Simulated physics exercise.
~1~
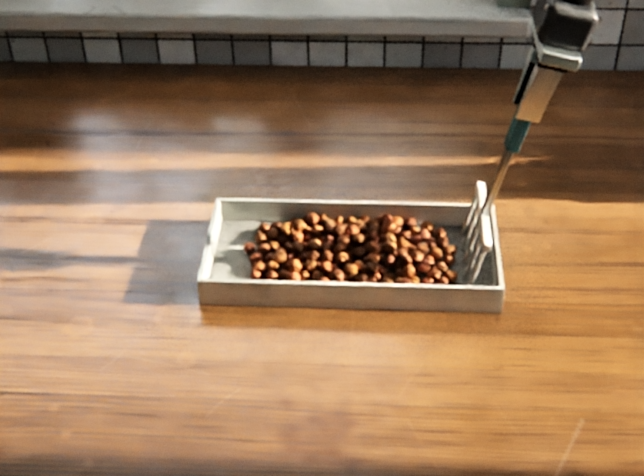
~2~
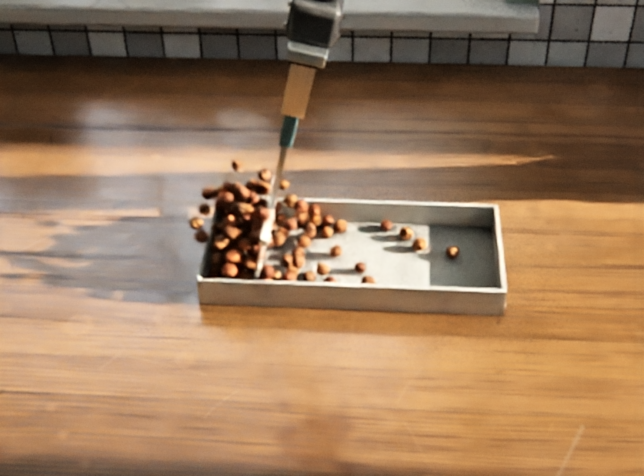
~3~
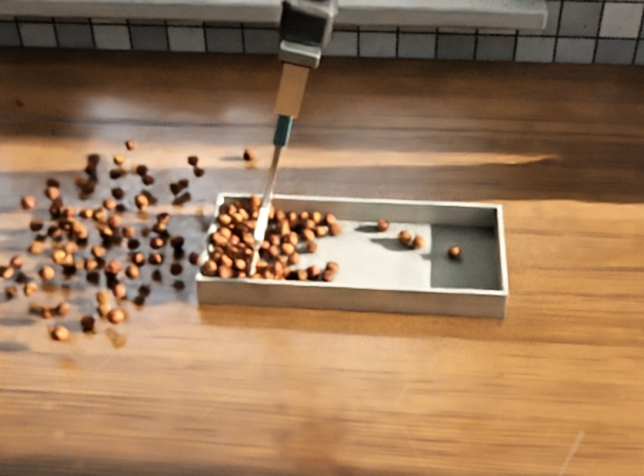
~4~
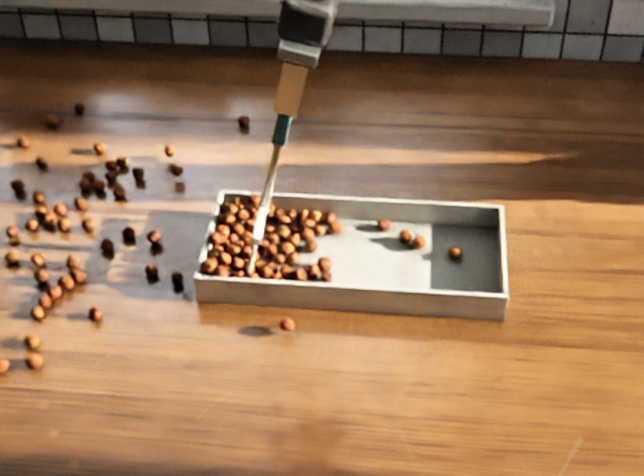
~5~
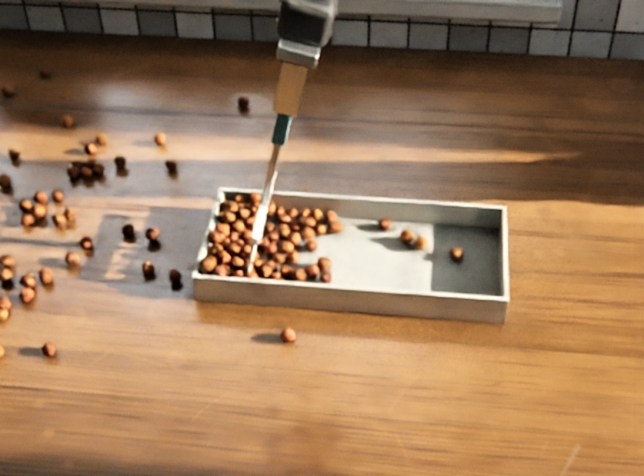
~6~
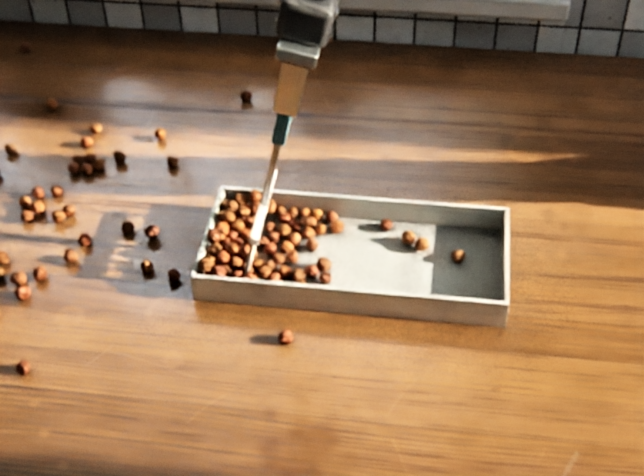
A robot arm holding a fork with a teal section on its shaft reaches down into a pale, shallow tray on a brown wooden table, seen from slightly above with grey and white tiles behind. Reddish-brown hazelnuts lie heaped along the tray, with the fork at its right end. The fork sweeps left, pushing the nuts into a steep pile against the left end, and many fly over the edge. They scatter and roll across the table while the fork stays still. Finally, many nuts lie strewn on the wood, a cluster remains around the fork, and a few sit farther right in the tray.
